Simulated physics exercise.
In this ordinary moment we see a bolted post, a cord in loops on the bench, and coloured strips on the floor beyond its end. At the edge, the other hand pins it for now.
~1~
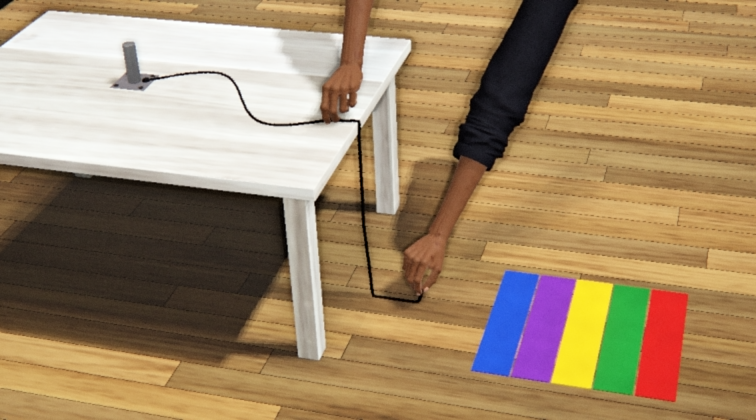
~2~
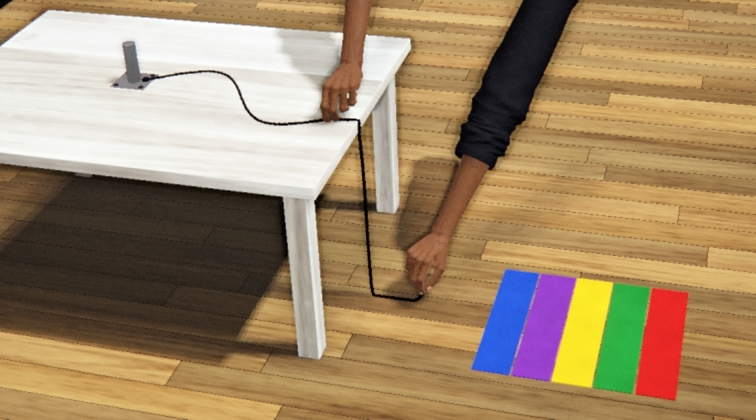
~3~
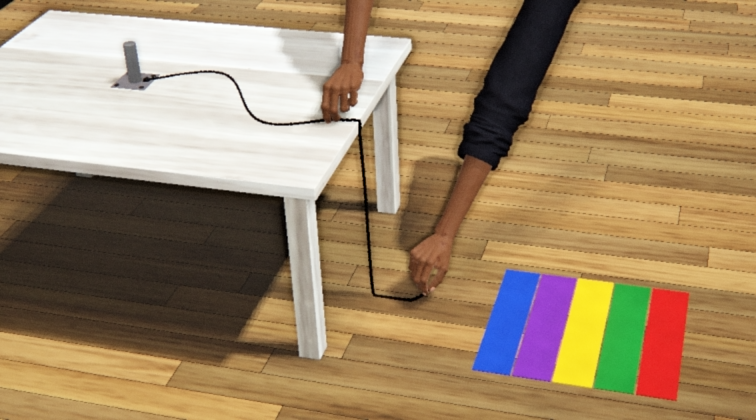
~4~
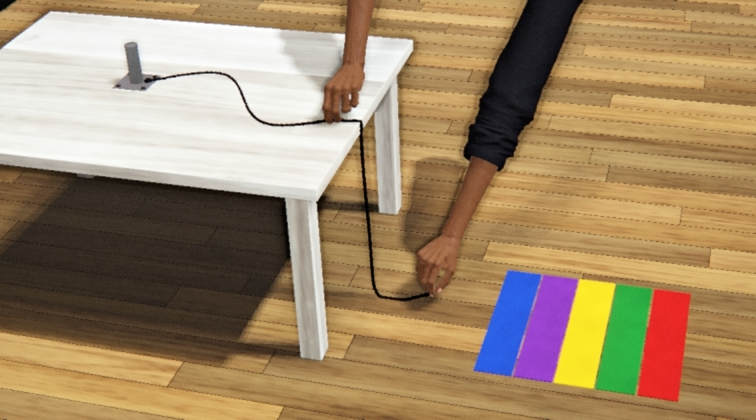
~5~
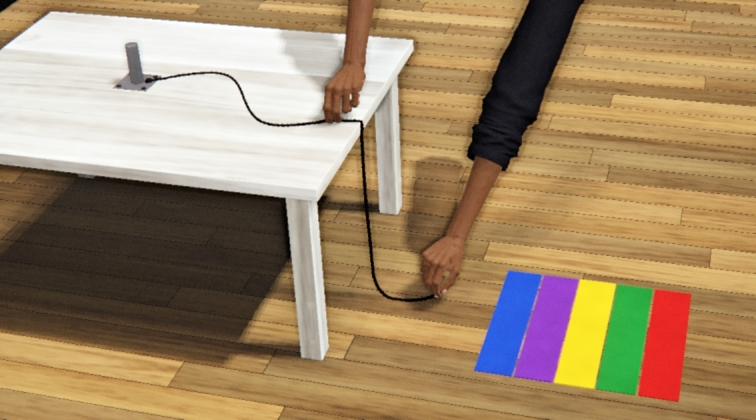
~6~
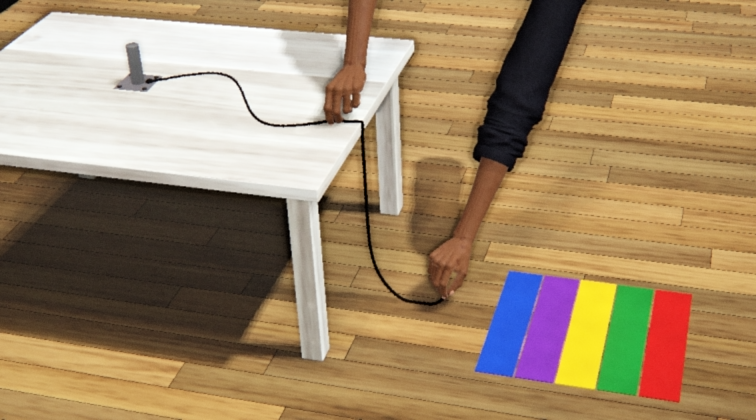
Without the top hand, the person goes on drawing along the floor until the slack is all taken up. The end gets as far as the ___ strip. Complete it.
The end gets as far as the green strip.
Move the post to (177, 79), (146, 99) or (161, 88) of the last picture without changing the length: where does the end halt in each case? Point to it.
Try by try: (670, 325), (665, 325) and (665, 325).
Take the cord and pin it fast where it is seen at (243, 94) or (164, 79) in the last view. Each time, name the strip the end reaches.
In order, yellow and green.
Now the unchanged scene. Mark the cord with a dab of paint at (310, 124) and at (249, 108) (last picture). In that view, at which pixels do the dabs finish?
They end up around (369, 129) and around (292, 108).
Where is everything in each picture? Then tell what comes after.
In the first picture, end (422, 290); blue (496, 354); purple (536, 359); yellow (576, 365); green (616, 371); red (658, 378).
In the second picture, end (425, 290); cord through (183, 74) (239, 90) (269, 123) (359, 127) (366, 208) (371, 278).
In the third picture, end (428, 290).
In the fourth picture, end (435, 292); cord through (185, 75) (241, 91) (271, 125) (361, 128) (367, 209) (373, 279).
In the fifth picture, end (440, 292).
In the sixth picture, end (447, 294); cord through (187, 76) (242, 92) (272, 125) (362, 129) (367, 209) (382, 280).
Early on, end near (563, 309); over purple.
Midway, end near (605, 315); over yellow.
At the end of the slack, end near (629, 318); over green. Over green.
